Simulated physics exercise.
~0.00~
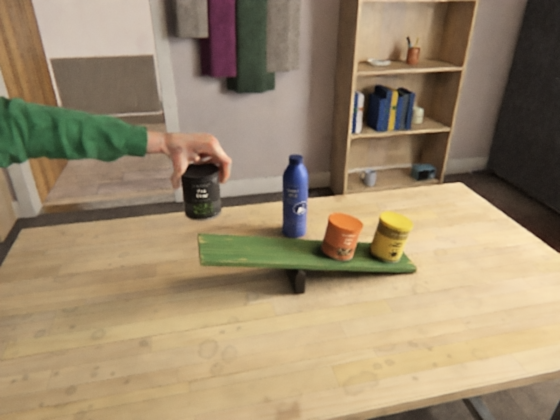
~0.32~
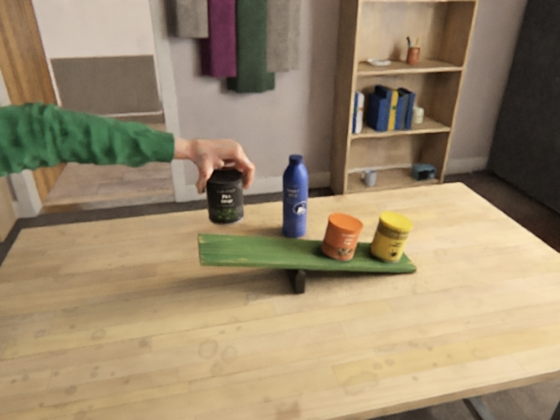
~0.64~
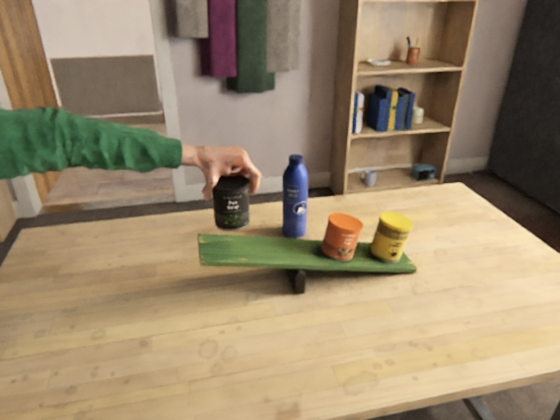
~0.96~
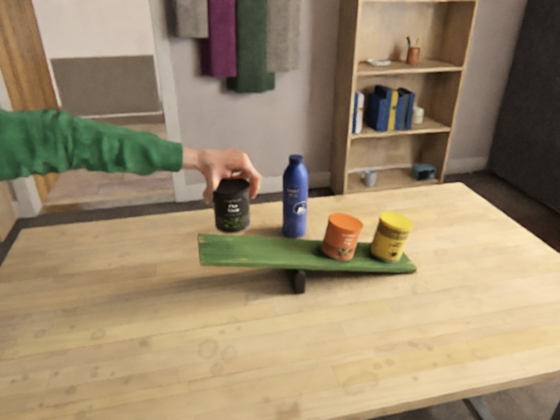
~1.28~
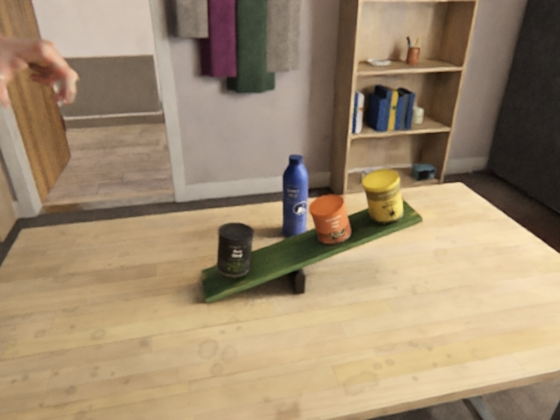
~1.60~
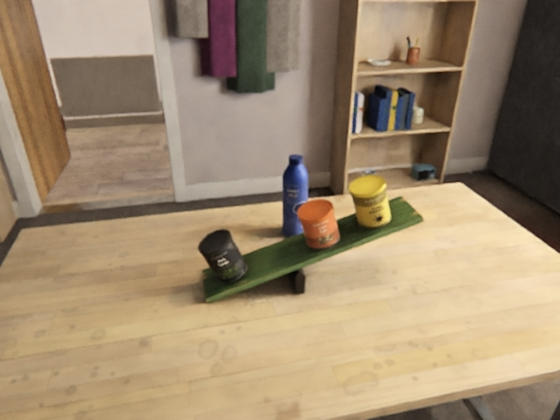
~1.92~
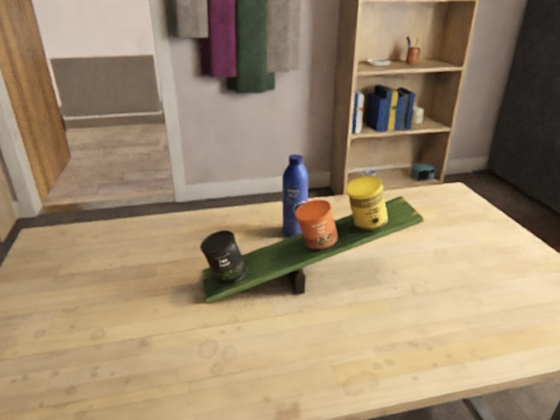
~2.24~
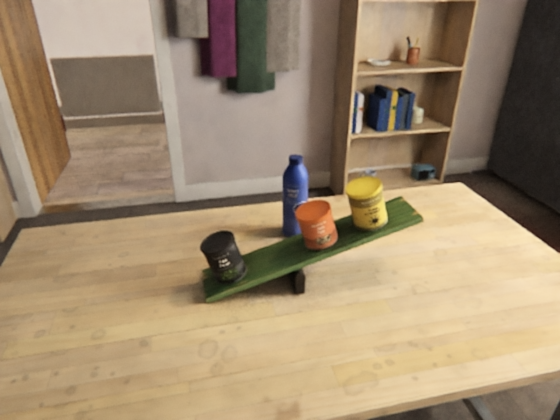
Hand releasing black tin onto a green plank, which tips down at the left, raising the orange and yellow tins, all staying aboard.
